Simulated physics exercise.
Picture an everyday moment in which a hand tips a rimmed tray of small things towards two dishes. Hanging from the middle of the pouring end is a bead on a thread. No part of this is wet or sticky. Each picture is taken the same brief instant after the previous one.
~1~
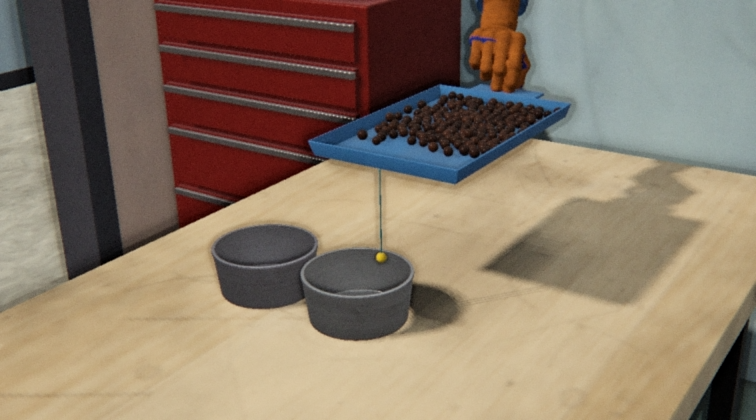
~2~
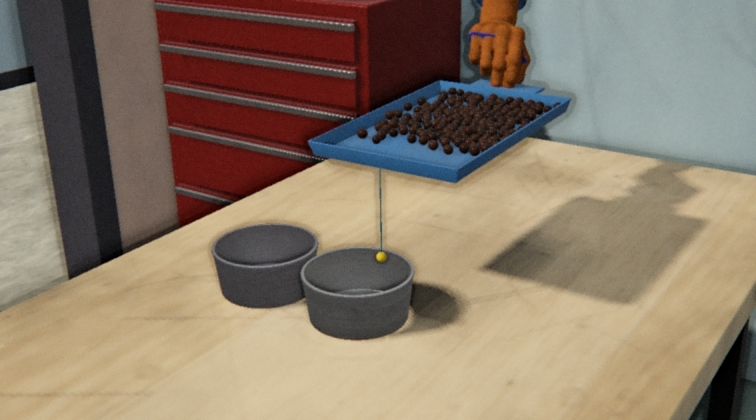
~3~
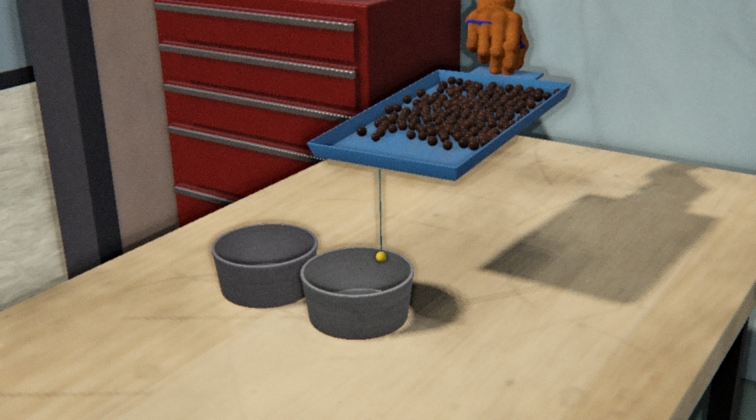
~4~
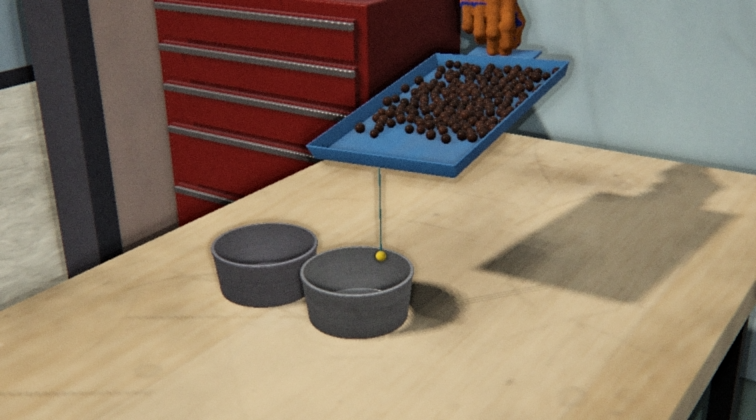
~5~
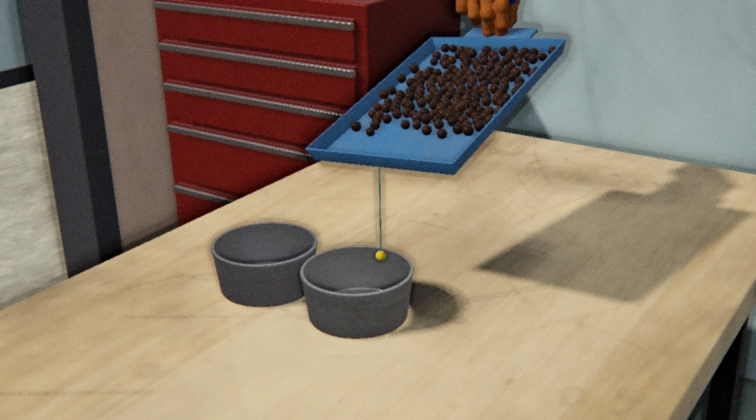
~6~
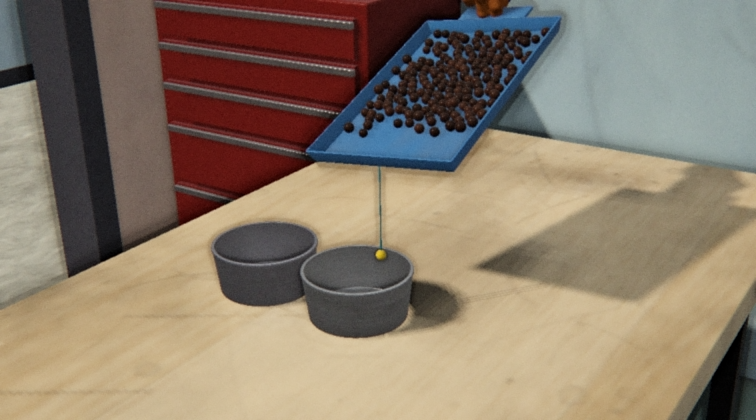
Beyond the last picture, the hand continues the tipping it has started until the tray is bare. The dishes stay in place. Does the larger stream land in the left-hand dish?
No, it lands in the right-hand dish.
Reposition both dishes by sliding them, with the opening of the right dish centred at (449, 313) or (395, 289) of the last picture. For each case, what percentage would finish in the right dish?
You'd get 0 in a hundred the first time and 10 in a hundred the second.
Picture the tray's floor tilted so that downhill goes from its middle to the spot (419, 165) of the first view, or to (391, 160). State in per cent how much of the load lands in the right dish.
Lab note: Try one about 20 %, try two 30 %.
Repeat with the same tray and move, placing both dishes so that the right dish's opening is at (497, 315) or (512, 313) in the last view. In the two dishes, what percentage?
10 per cent, then 10 per cent.
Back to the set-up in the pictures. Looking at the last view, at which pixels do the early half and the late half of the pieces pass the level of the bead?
First part (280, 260), rest (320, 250).
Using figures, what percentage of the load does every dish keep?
Final split: Left dish some 10 per cent, right dish some 30 per cent.
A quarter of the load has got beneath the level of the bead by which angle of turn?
70 degrees.
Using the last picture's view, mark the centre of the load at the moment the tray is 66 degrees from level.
Near the pixel (321, 184).
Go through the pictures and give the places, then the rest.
Corners of the pouring end near (314, 140) and (455, 168), level; middle of the load near (468, 125), chocolate balls; left dish near (232, 282); right dish near (325, 311); bead on its thread near (381, 257), in the first picture.
Corners of the pouring end near (314, 141) and (455, 167), level; middle of the load near (468, 122), in the second picture.
Corners of the pouring end near (313, 142) and (454, 165), tipped barely, lowest at the left corner; middle of the load near (468, 113), in the third picture.
Corners of the pouring end near (312, 144) and (453, 163), tipped a little, lowest at the left corner; middle of the load near (466, 101), in the fourth picture.
Corners of the pouring end near (312, 147) and (451, 160), tipped clearly, lowest at the left corner; middle of the load near (462, 89), in the fifth picture.
Corners of the pouring end near (312, 149) and (449, 158), tipped clearly, lowest at the left corner; middle of the load near (454, 80), the whole lot on the move; left dish near (231, 279); right dish near (325, 309), in the sixth picture.
Shortly afterwards, tray tipped steeply; near half on the tray; only a few in the right dish; a little in the left dish; a little outside both; near a third in the air.
Next, tray tipped past a quarter turn; only a few on the tray; near a third in the right dish; a little in the left dish; near half outside both; a little in the air.
Some moments later, tray tipped past a quarter turn; near a third in the right dish; a little in the left dish; near half outside both.
In the end, tray tipped past a quarter turn; near a third in the right dish; a little in the left dish; near half outside both.
